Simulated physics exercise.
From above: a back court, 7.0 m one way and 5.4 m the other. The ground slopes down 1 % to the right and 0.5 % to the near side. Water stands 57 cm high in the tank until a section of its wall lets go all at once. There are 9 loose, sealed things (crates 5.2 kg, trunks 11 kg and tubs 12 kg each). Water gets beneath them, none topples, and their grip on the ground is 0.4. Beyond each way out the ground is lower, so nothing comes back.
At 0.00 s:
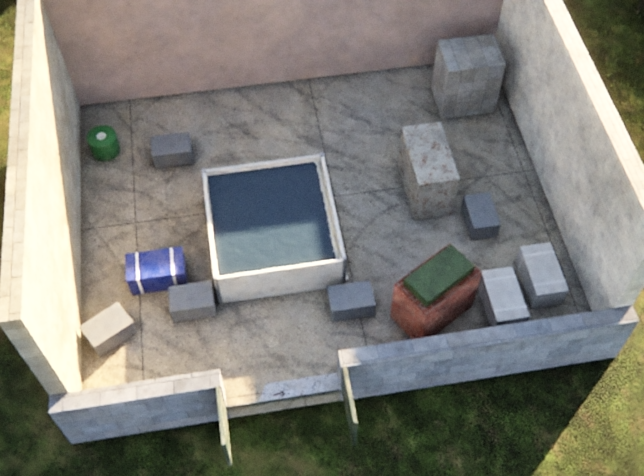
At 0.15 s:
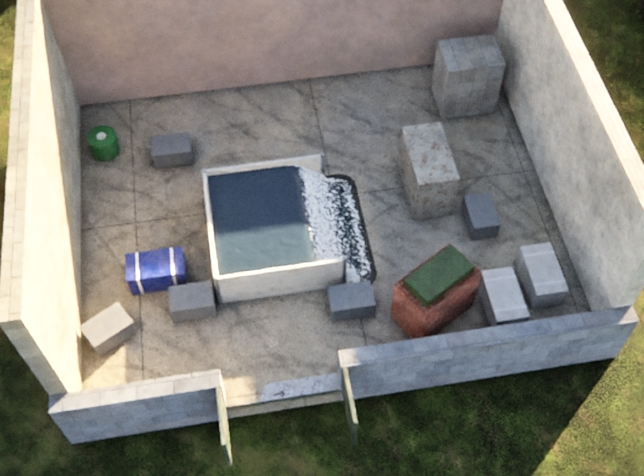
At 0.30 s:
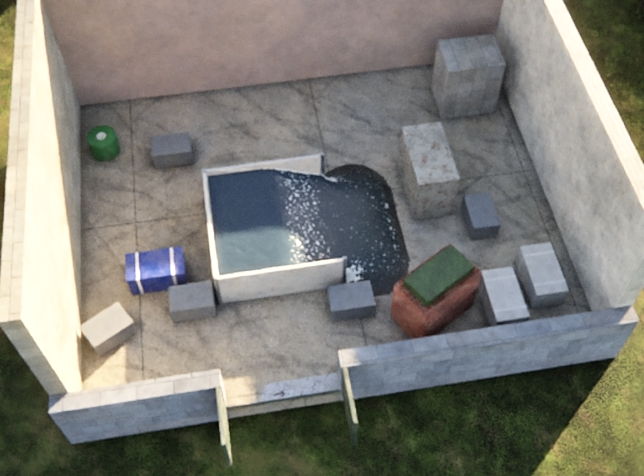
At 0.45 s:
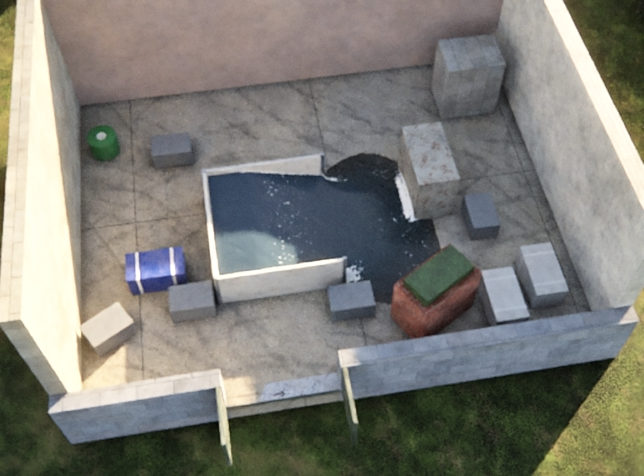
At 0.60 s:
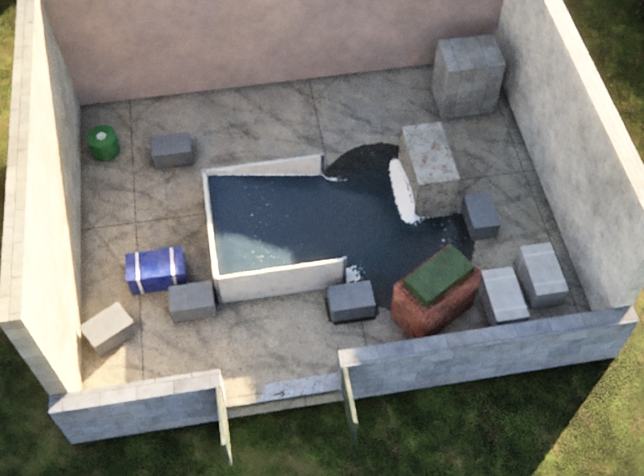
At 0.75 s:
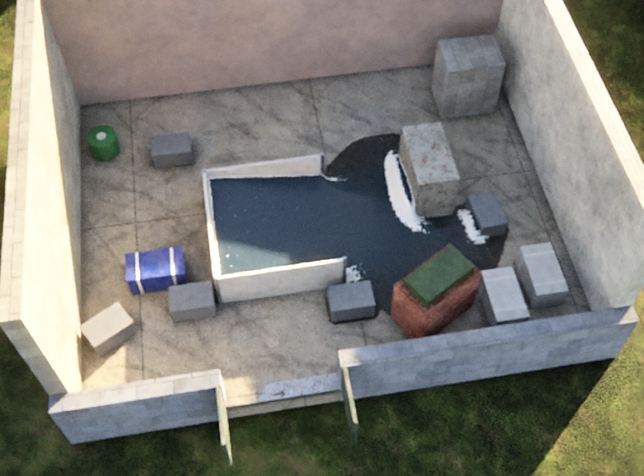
Water pours out of the right side of a square tank in a walled court, foaming at first, then spreads darkly across the paved floor, around a pale stone block and past smaller grey blocks near the reddish one.
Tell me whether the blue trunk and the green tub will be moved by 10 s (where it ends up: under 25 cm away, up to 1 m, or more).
Blue trunk barely shifts, green tub holds its place.
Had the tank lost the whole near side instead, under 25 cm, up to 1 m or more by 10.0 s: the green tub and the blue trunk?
Then the green tub holds its place, the blue trunk barely shifts.
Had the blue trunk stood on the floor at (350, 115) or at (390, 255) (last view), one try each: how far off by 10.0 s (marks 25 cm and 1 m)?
In turn: It gets carried off; it ends far away.
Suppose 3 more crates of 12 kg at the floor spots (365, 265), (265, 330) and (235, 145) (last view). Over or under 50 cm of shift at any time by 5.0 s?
In turn: More, short of it, under.
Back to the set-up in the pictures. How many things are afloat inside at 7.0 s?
I count 4.
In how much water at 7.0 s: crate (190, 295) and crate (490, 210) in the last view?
About 1 and 5 cm.
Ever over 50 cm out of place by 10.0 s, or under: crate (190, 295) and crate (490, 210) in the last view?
In that order: Short of it, more.
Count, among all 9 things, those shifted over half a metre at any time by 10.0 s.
I count 6.
After 2.0 s the blue trunk is near (154, 263), 0.0 m from its start, aground; the green tub is near (101, 136), 0.0 m from its start, aground; 0 of 9 are out; 1 afloat.
After 4.5 s the blue trunk is near (154, 263), 0.0 m from its start, aground; the green tub is near (101, 136), 0.0 m from its start, aground; 0 of 9 are out; 3 afloat.
After 7.0 s the blue trunk is near (154, 263), 0.0 m from its start, aground; the green tub is near (101, 136), 0.0 m from its start, aground; 0 of 9 are out; 4 afloat.
After 10.0 s the blue trunk is near (158, 264), 0.1 m from its start, afloat; the green tub is near (101, 136), 0.0 m from its start, aground; 0 of 9 are out; 8 afloat.
